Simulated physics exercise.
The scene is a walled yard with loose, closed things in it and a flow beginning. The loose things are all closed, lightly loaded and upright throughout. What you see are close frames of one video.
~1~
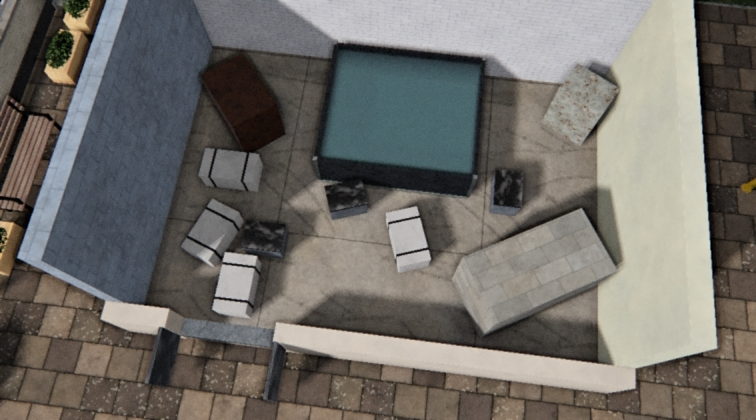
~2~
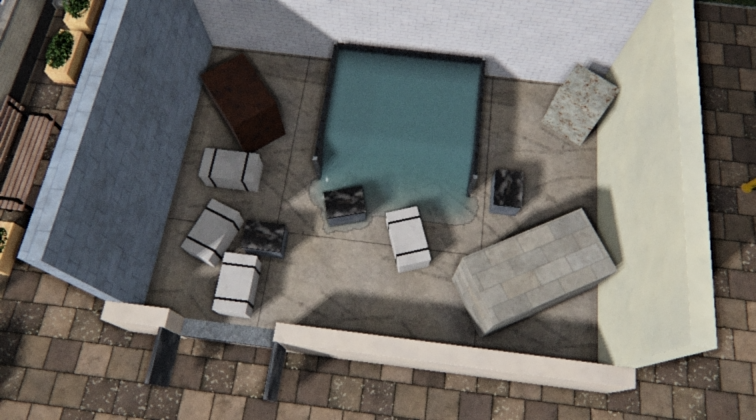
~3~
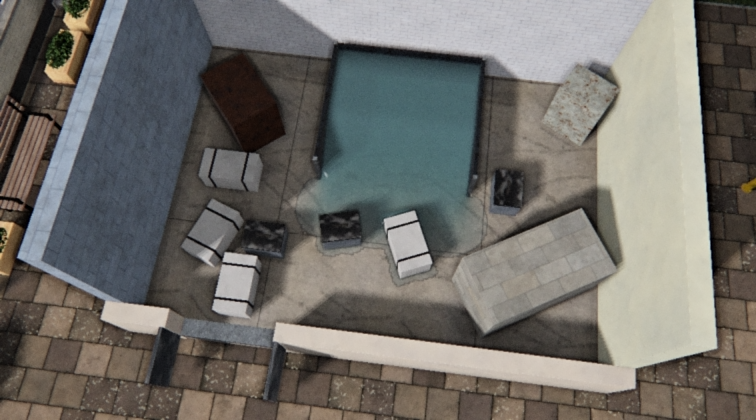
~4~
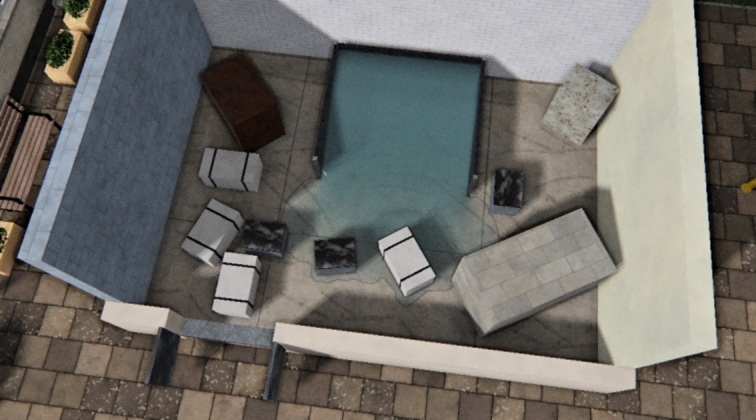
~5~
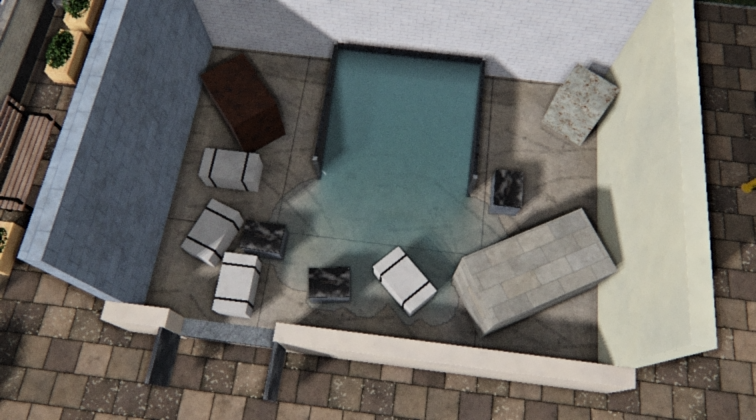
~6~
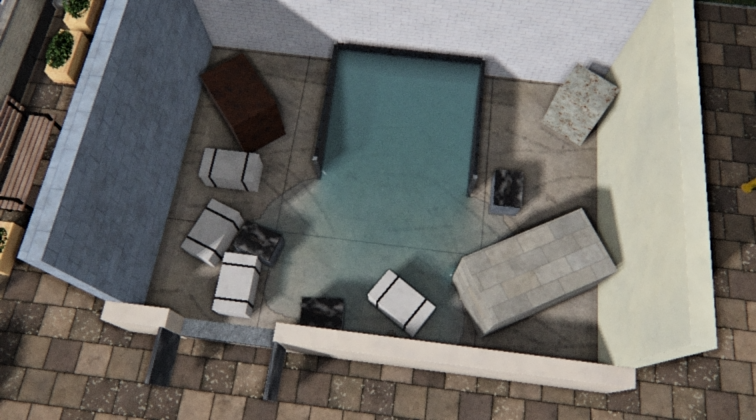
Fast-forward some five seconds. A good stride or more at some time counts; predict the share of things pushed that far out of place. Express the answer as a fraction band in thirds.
Fraction band: 2/3 or more.
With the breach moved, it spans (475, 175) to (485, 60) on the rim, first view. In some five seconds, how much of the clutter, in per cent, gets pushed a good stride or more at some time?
Roughly 70 percent.
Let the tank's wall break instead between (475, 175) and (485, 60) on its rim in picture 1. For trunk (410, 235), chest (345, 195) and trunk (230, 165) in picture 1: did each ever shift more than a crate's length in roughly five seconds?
Each in turn, ends up that far off, ends up that far off, never travels that far.
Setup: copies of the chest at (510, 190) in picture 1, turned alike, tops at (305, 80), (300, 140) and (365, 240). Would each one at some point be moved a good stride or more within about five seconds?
Sequence: Doesn't go far, doesn't go far, travels that far.
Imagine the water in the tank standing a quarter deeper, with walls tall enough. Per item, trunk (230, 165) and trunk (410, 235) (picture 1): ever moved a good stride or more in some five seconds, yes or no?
Here's the rundown: Came up short, then made it that far.
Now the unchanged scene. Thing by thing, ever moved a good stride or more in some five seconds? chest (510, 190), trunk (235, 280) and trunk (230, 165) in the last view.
Went a long way, went a long way, never got far.
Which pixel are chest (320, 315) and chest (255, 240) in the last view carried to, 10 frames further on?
Look for them at about (251, 312) and about (222, 259).
A moment on, 2 of 7 are well off their spots; 3 afloat.
Next, 4 of 7 are well off their spots; 4 afloat.
Later, 5 of 7 are well off their spots; 4 afloat.
In the end, 6 of 7 are well off their spots, and 6 have been at some point; 6 afloat.
